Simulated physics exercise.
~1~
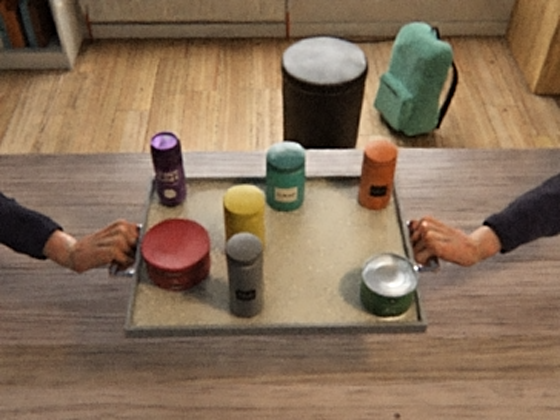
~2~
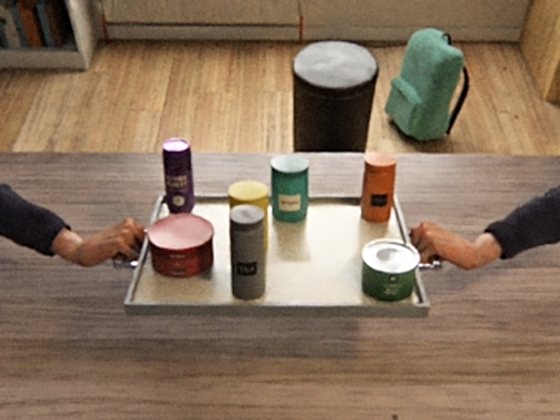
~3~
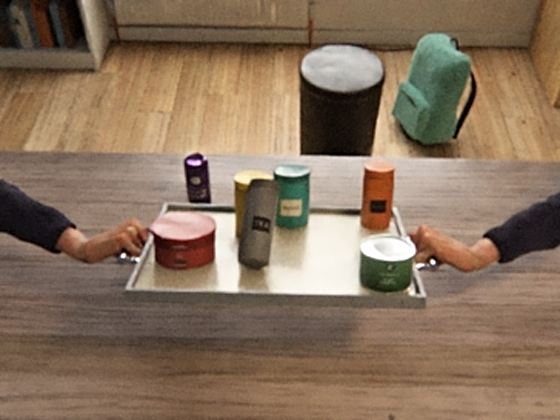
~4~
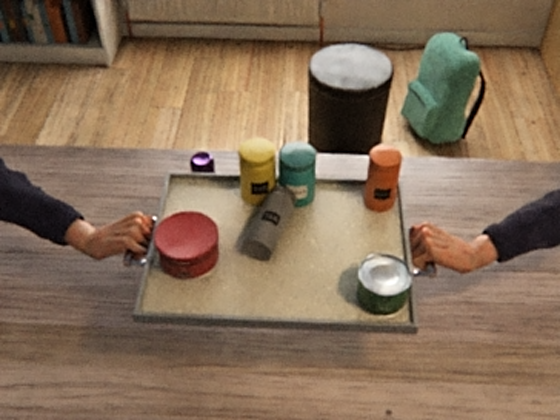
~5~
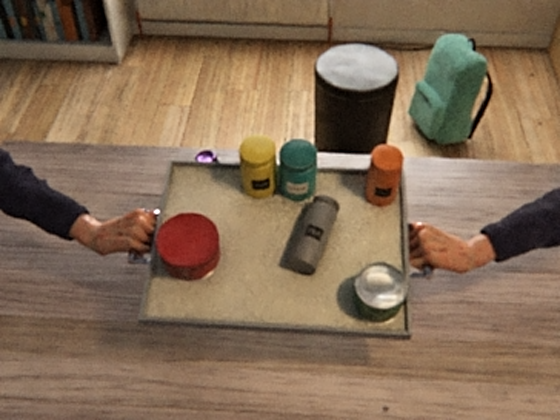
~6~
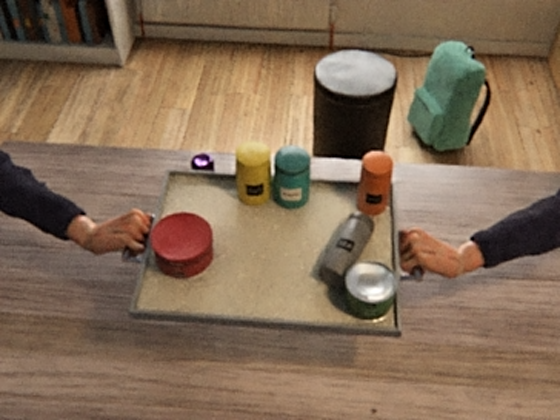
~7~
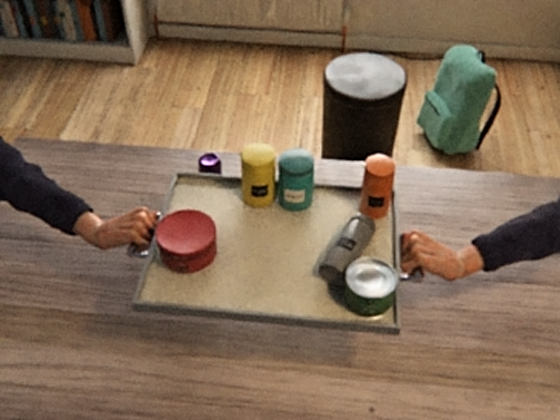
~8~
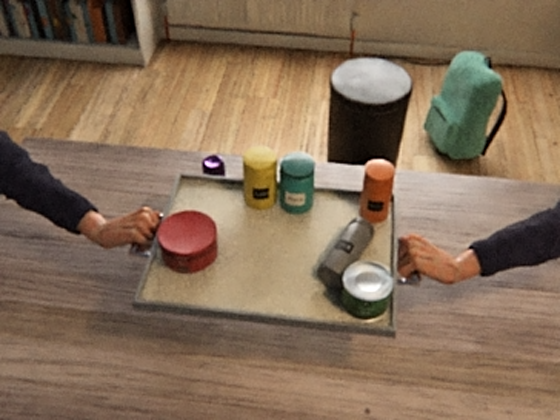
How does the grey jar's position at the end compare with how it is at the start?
The grey jar stands upright on the tray at the start, but at the end it is lying on its side.
